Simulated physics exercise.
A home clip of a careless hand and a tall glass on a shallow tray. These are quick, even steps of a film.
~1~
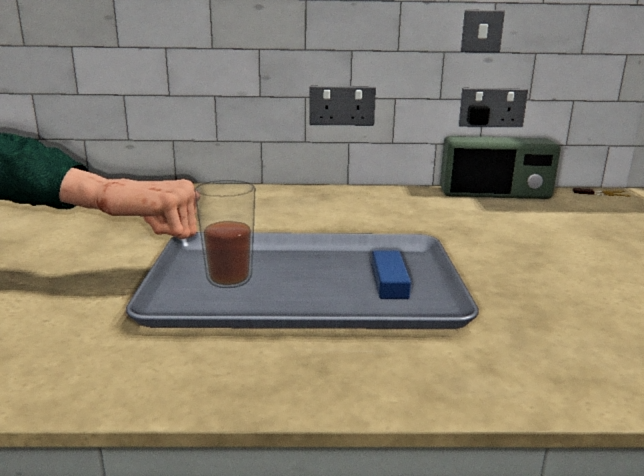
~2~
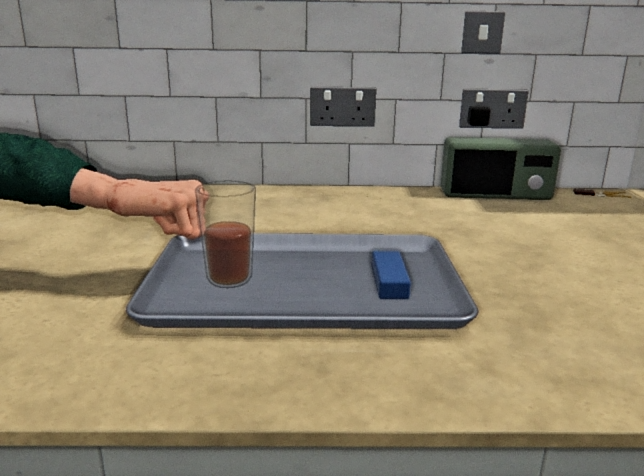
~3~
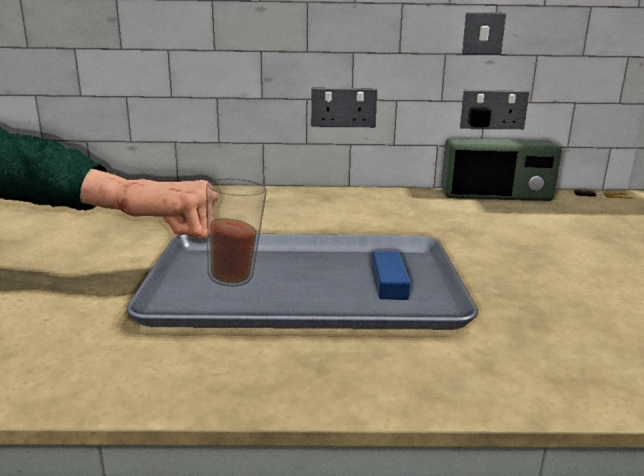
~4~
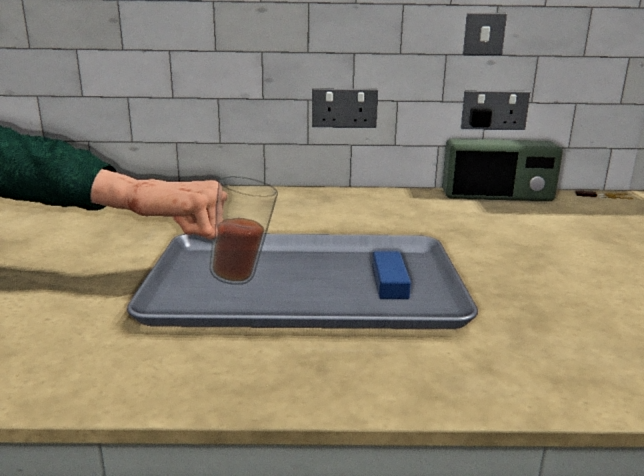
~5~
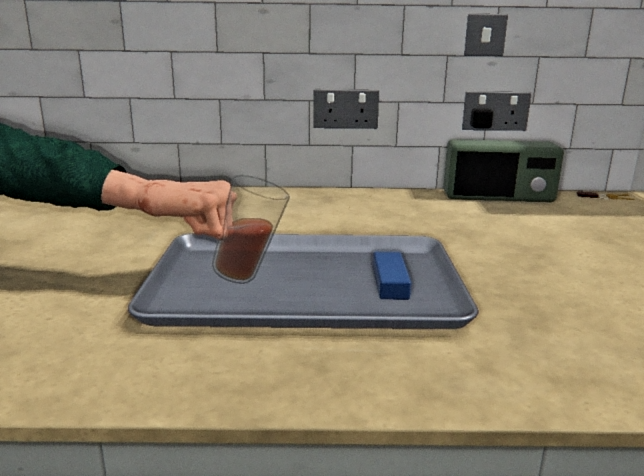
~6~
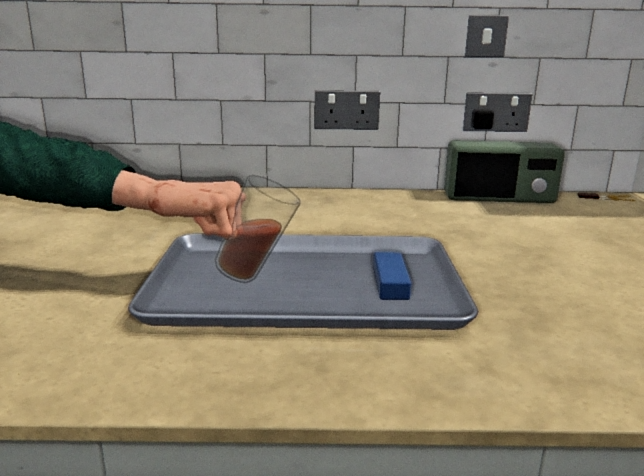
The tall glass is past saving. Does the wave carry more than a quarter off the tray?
After the fall less than a quarter leaves the tray.
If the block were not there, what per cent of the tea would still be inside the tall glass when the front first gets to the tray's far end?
Some 70 per cent.
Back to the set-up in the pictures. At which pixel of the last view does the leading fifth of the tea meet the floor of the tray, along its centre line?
Around (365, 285).
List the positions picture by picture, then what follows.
In the first frame, it leans 0°; its right rim is at (254, 190); the tea meets the walls at (205, 227) and (251, 228); the tray's far rim is at (455, 271); a block is fixed to the tray further along.
In the second frame, it leans 0°; its right rim is at (254, 190); the tea meets the walls at (205, 227) and (251, 227).
In the third frame, it leans 6°; its right rim is at (265, 192); the tea meets the walls at (212, 220) and (257, 230).
In the fourth frame, it leans 12°; its right rim is at (276, 194); the tea meets the walls at (218, 223) and (265, 226).
In the fifth frame, it leans 19°; its right rim is at (288, 198); the tea meets the walls at (225, 227) and (273, 223).
In the sixth frame, it leans 26°; its right rim is at (299, 203); the tea meets the walls at (230, 227) and (283, 225).
A moment on, the tall glass is falling and 100 per cent is in the glass, 0 on the tray and 0 above or beyond its rim.
Next, the tall glass lies on its side and 87 per cent is in the glass, 11 on the tray and 2 above or beyond its rim.
Then the tall glass lies on its side and 48 per cent is in the glass, 38 on the tray and 14 above or beyond its rim.
Later the tall glass lies on its side and 24 per cent is in the glass, 65 on the tray and 10 above or beyond its rim.
Finally, 90 per cent is held by tray and glass, 10 is off the tray.
